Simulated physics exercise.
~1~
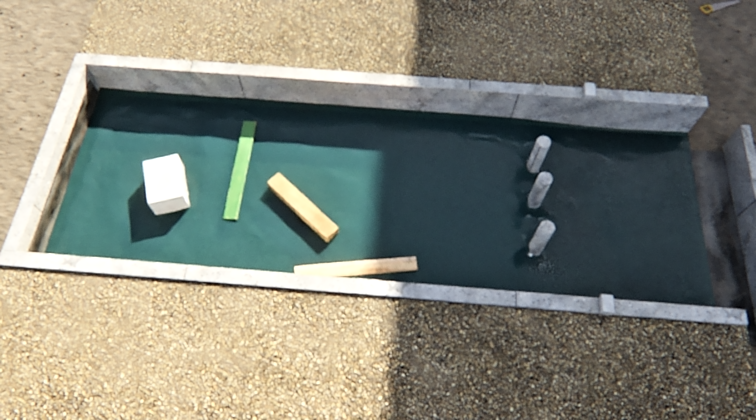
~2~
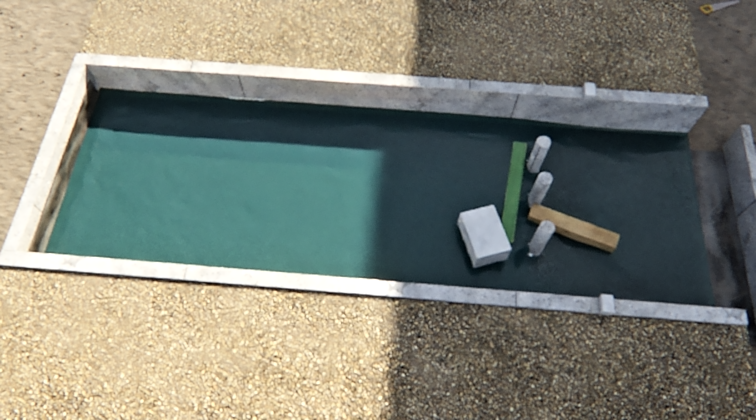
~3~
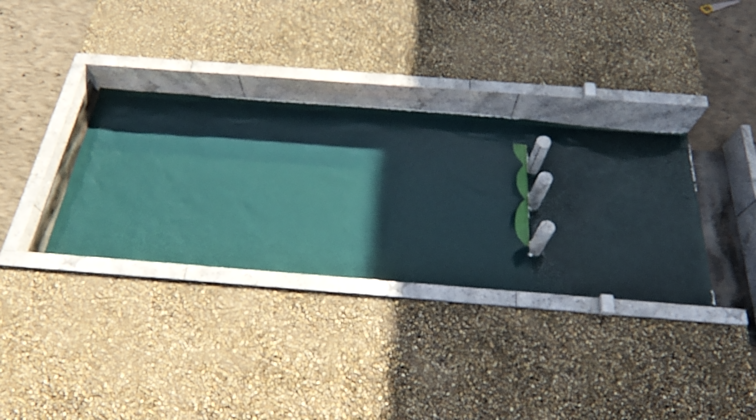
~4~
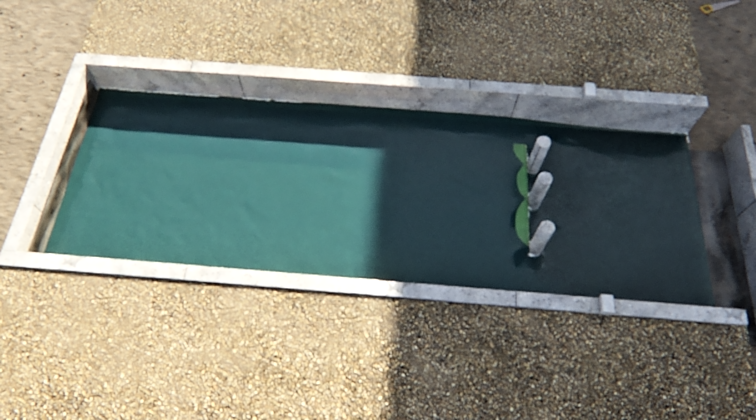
The footage shows a white block, a green strip and two wooden planks drifting right along a water-filled channel toward three posts; the block and wooden planks pass out of view, while the green strip ends up bent against the posts, short of the bank marks.
